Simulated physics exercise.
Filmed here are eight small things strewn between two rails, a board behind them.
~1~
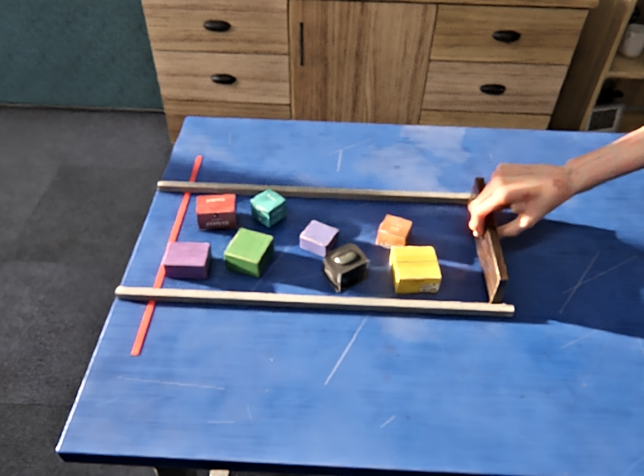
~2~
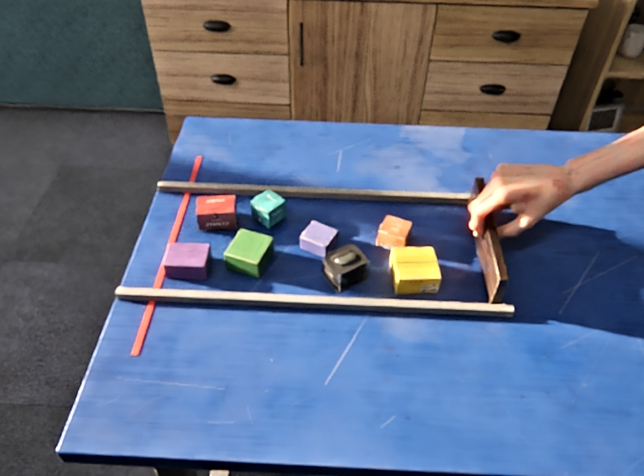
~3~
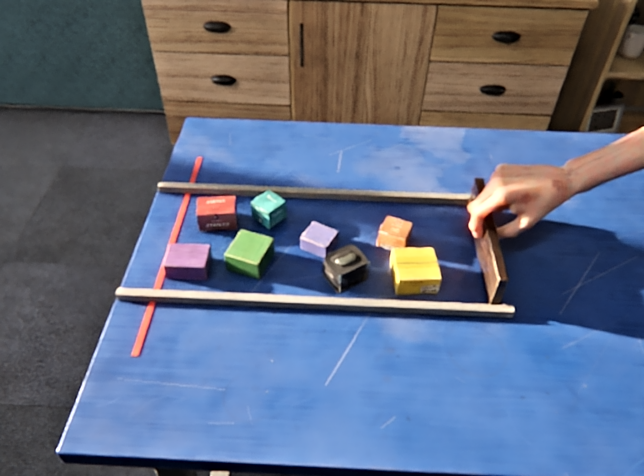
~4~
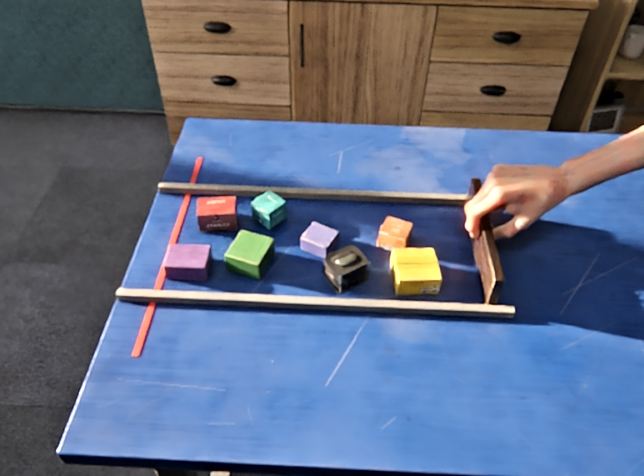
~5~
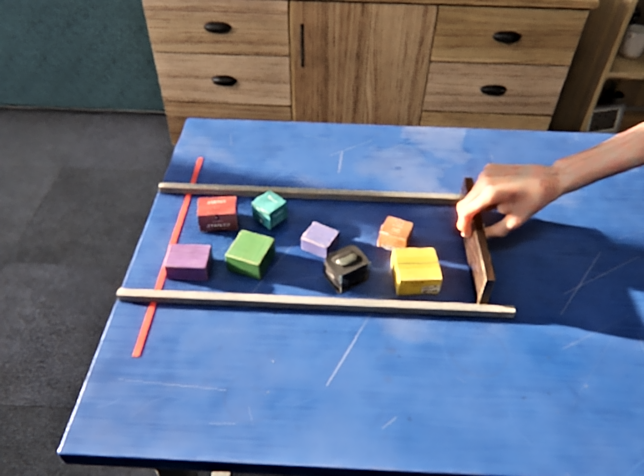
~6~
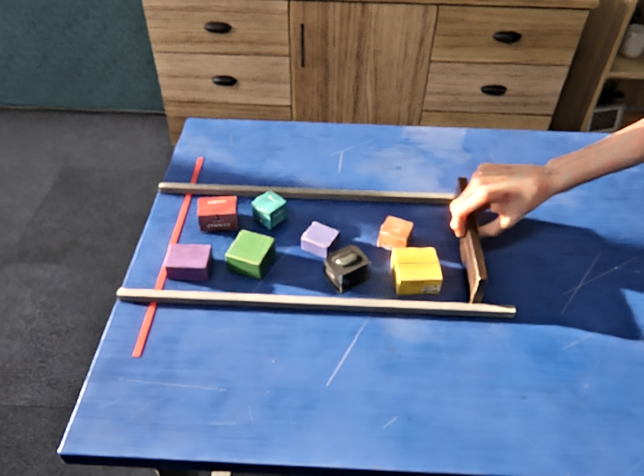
A hand holds a dark board upright at the right end of two parallel rails on a blue table, barely moving at first. The hand then slides the board a short way left, toward the yellow and orange blocks, while all eight scattered blocks stay in place and a gap remains before the board.
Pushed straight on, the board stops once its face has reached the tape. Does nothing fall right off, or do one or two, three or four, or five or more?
Five plus drop.
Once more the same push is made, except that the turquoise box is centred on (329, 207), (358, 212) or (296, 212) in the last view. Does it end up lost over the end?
Turquoise box: Safe; safe; safe.
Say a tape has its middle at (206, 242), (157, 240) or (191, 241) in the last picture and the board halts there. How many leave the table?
Respectively, 2, 6 and 3.
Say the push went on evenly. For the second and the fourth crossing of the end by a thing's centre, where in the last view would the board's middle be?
(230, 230), later (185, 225).
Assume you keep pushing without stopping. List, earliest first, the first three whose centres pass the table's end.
Going earliest first, it's the purple block, next the green block, and after that the black case.
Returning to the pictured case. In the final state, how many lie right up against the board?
Number: 3.
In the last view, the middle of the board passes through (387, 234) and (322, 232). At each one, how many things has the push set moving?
It comes to 3 for the first spot, 6 for the other.
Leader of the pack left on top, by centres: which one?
That's the yellow box.
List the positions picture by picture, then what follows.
Purple block (188, 260); red box (217, 212); green block (250, 253); board (486, 238); tape (173, 239), in the first frame.
Red box (217, 213); orange box (395, 234), in the second frame.
Green block (250, 254); blue block (320, 240), in the third frame.
Purple block (189, 262); turquoise box (269, 210), in the fourth frame.
Red box (218, 214); board (475, 238), in the fifth frame.
Purple block (189, 262); red box (218, 214); green block (251, 254); board (468, 238); tape (174, 240), in the sixth frame.
Soon after, none off yet; purple block at rest near (189, 262); red box at rest near (218, 214); green block at rest near (251, 254).
Then, none off yet; purple block moved about its own width near (123, 260); red box at rest near (218, 214); green block moved well along near (166, 247).
At rest, the number that fall off is five or more; fallen, black case, blue block, green block, red box and purple block.
